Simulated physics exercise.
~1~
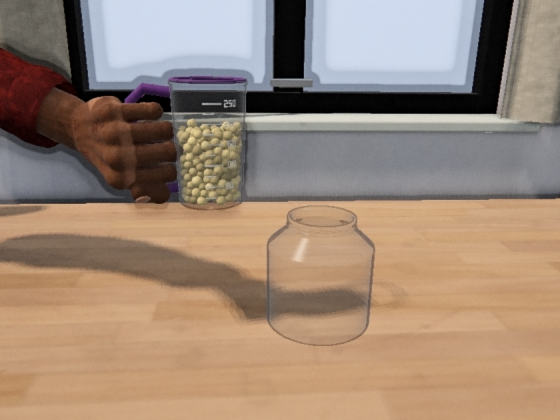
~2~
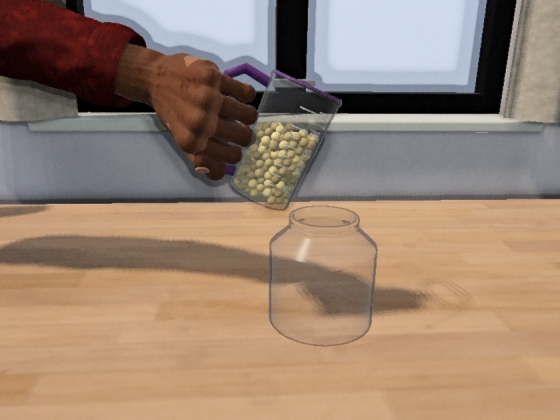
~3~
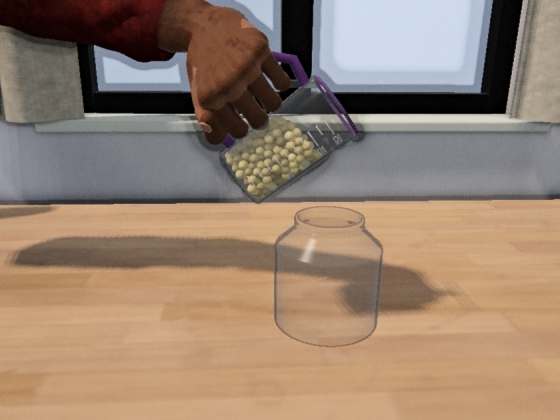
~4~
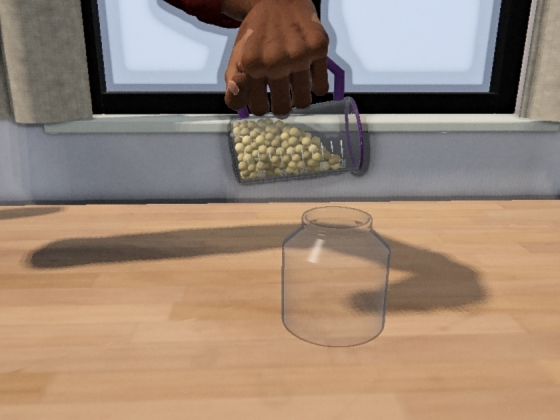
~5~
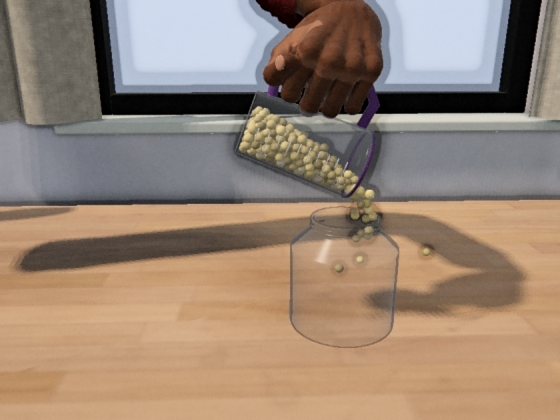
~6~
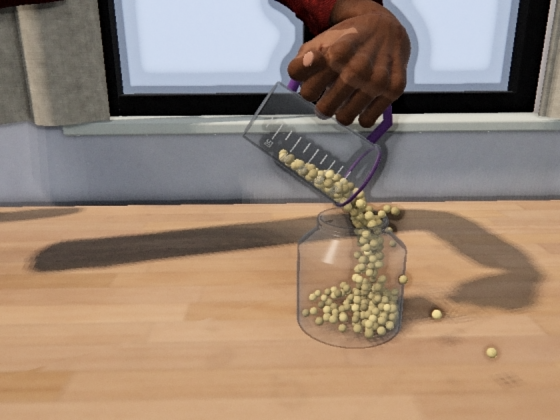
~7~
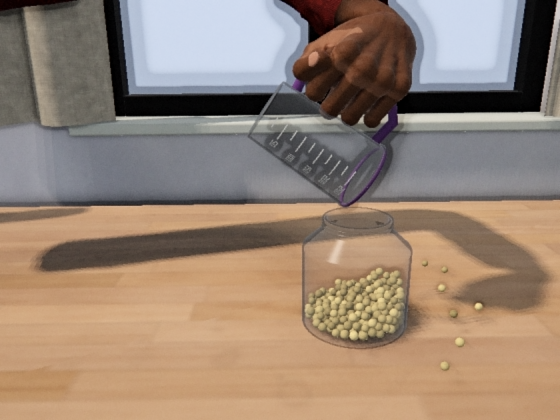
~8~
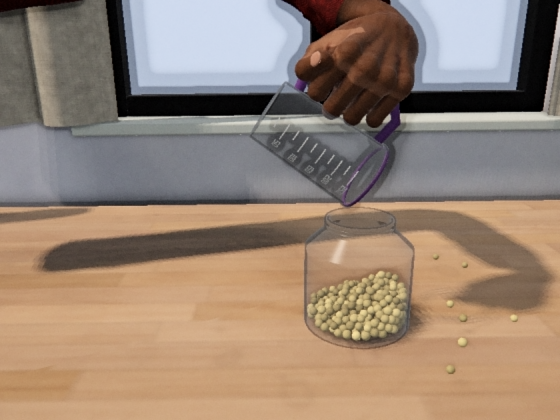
A hand tips soya beans from a clear cup into a jar, spilling a few.
